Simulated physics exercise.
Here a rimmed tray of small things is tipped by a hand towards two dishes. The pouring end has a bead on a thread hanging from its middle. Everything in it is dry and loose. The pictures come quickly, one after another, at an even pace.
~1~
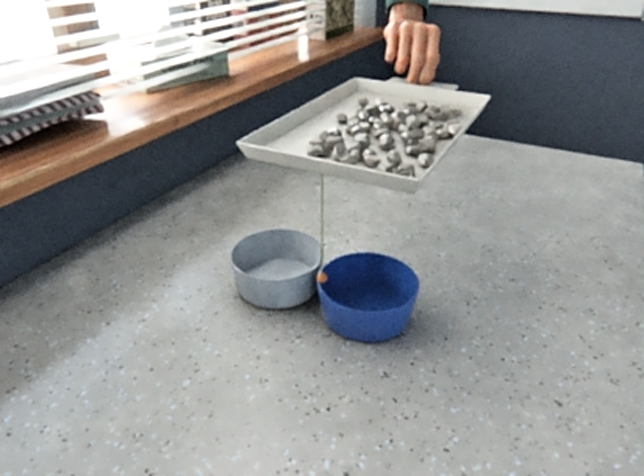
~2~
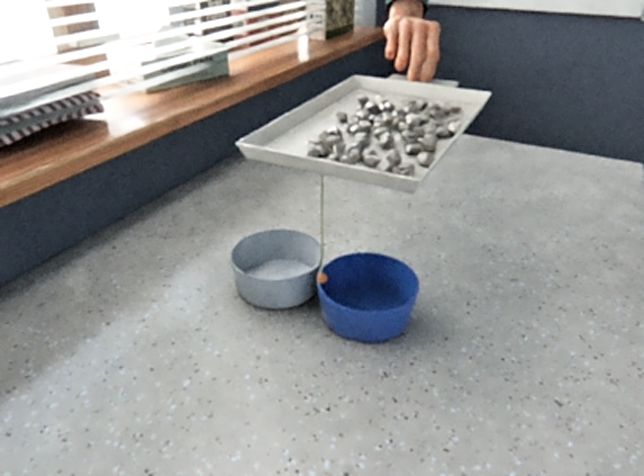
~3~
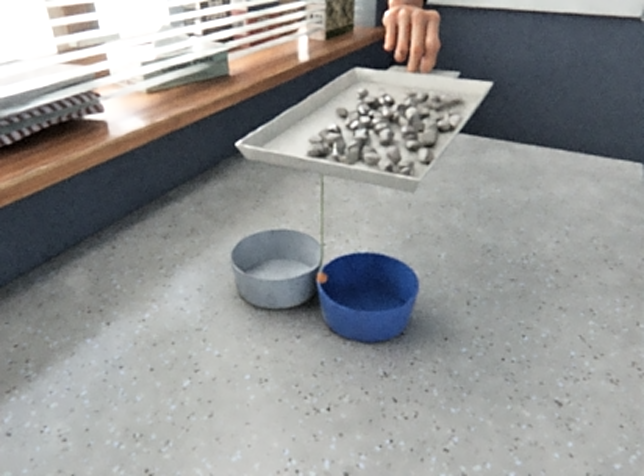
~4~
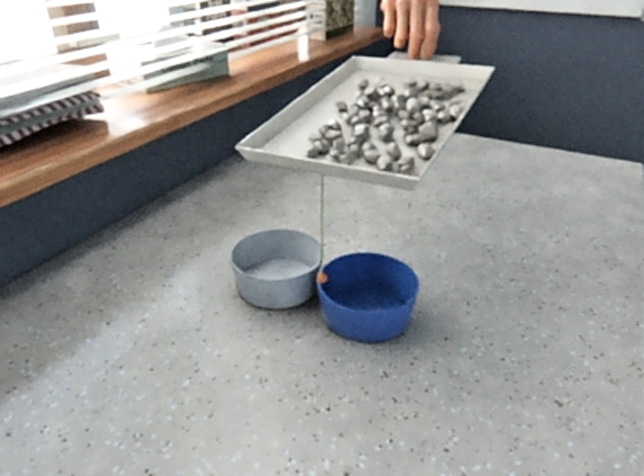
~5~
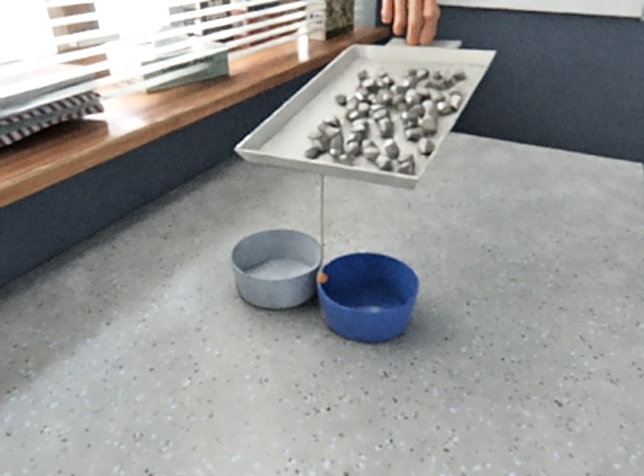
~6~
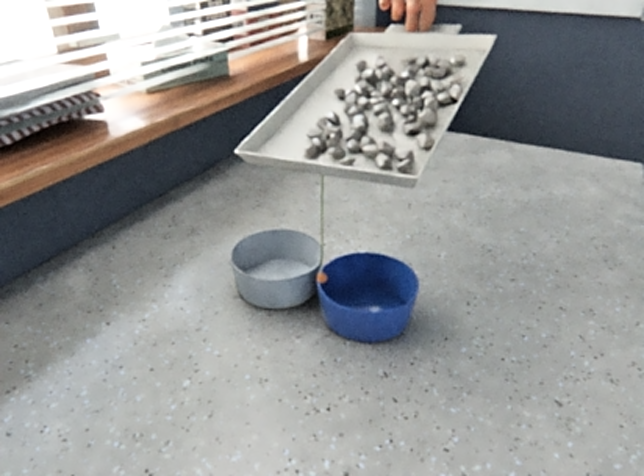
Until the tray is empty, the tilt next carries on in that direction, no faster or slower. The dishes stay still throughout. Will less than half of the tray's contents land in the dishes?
Yes, less than half gets in.
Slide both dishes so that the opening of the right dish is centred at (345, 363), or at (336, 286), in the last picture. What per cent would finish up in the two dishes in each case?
Trial 1 40%, trial 2 30%.
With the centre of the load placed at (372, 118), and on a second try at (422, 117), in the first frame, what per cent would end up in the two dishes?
Roughly 10 per cent, then 0 per cent.
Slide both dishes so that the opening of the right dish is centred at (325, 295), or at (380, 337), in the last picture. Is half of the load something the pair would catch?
One: Most of it. Two: Over half.
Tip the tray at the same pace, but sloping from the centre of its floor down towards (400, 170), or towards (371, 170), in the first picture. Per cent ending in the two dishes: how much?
About 0 % and 0 %.
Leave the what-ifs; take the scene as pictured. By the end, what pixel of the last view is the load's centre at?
The centre ends up roughly at (243, 334).
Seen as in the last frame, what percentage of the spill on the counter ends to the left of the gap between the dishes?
About 90 %.
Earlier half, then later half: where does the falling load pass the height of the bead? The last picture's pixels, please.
(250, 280) first, (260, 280) later.
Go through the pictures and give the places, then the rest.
Corners of the pouring end (246, 141) and (415, 176), level; middle of the load (381, 129), bits of gravel; left dish (252, 290); right dish (346, 323); bead on its thread (322, 278), in the first frame.
Corners of the pouring end (246, 142) and (415, 176), level; middle of the load (381, 128), in the second frame.
Corners of the pouring end (245, 143) and (414, 175), tipped barely, lowest at the left corner; middle of the load (381, 123), in the third frame.
Corners of the pouring end (244, 145) and (414, 174), tipped a little, lowest at the left corner; middle of the load (380, 117), in the fourth frame.
Corners of the pouring end (244, 146) and (413, 173), tipped a little, lowest at the left corner; middle of the load (380, 110), in the fifth frame.
Corners of the pouring end (244, 148) and (412, 172), tipped clearly, lowest at the left corner; middle of the load (379, 103); left dish (252, 290); right dish (346, 323), in the sixth frame.
Just after the last frame, tray tipped steeply; the larger part on the tray; about a tenth in the air.
A moment on, tray tipped past a quarter turn; just a few in the left dish; the larger part outside both; roughly a quarter in the air.
Further on, tray tipped past a quarter turn; just a few in the left dish; almost all outside both.
When it is over, tray tipped past a quarter turn; not one in the right dish; just a few in the left dish; almost all outside both.
